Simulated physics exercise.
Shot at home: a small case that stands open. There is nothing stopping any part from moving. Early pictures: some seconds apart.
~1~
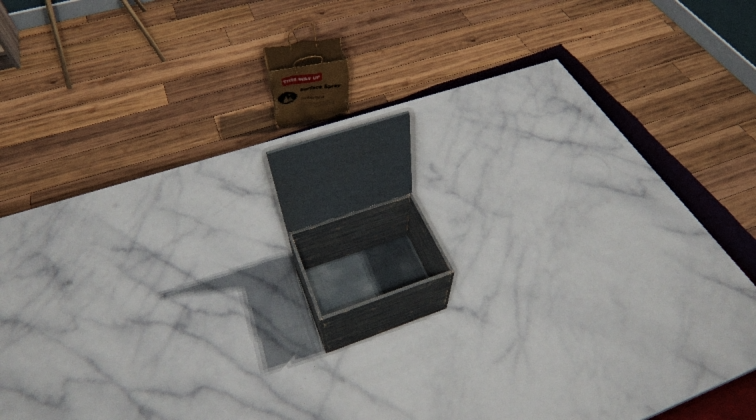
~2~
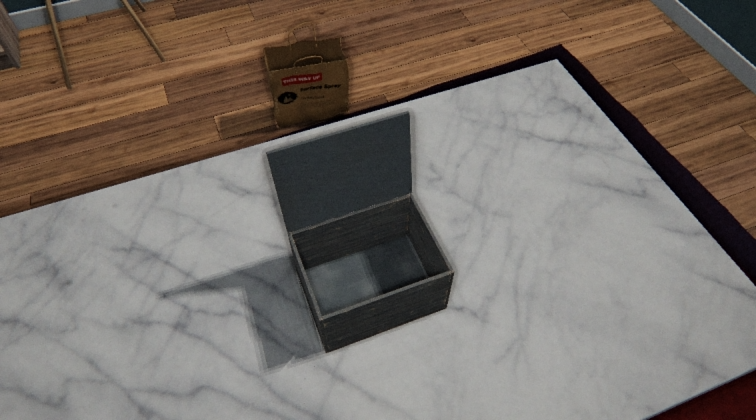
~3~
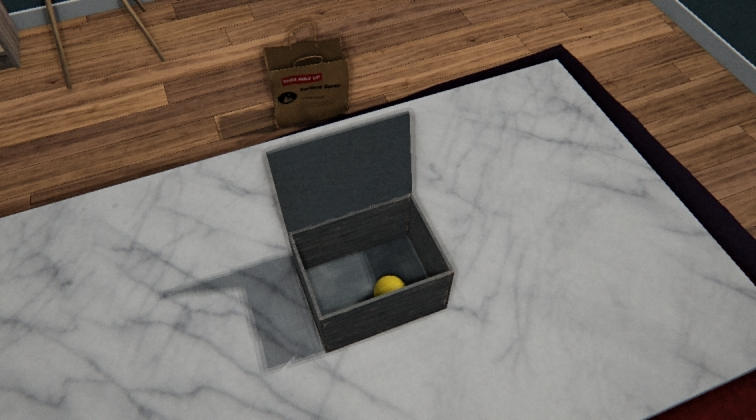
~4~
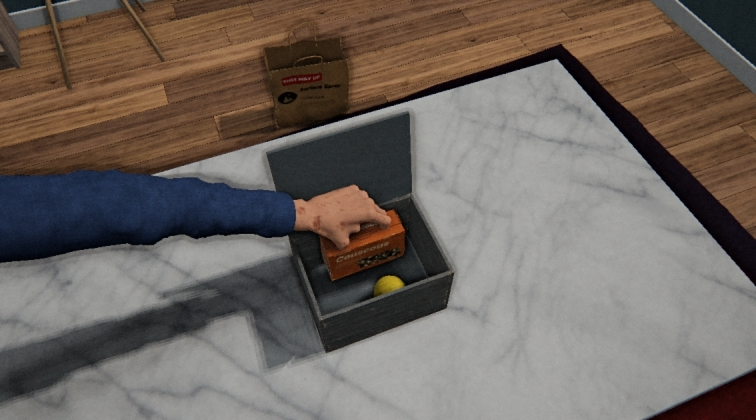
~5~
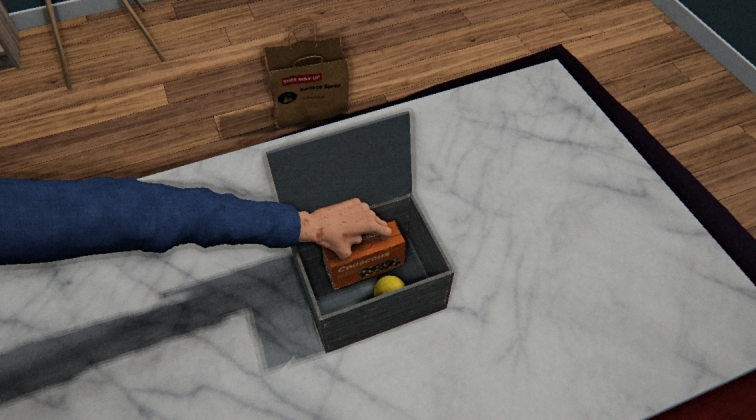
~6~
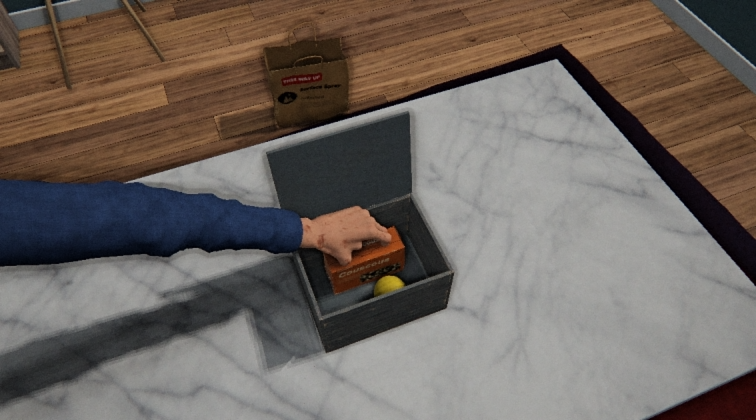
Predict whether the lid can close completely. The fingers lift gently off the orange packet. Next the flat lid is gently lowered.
Prediction: The lid can close completely.
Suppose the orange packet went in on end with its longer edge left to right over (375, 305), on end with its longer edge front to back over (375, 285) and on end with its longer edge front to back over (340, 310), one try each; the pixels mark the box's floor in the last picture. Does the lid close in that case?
Well, the first try leaves the lid lying shut, the second leaves it lying shut, and the third leaves it standing open.
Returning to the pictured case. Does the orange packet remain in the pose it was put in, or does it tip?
At the finish it holds its orientation.
Then, 1.40 s past the last view, lid 72° above the rim.
Then, 2.00 s past the last view, lid 29° above the rim.
Finally, lid shut; both still in place. Final places as the last picture's camera would see them, orange packet near (364, 261).
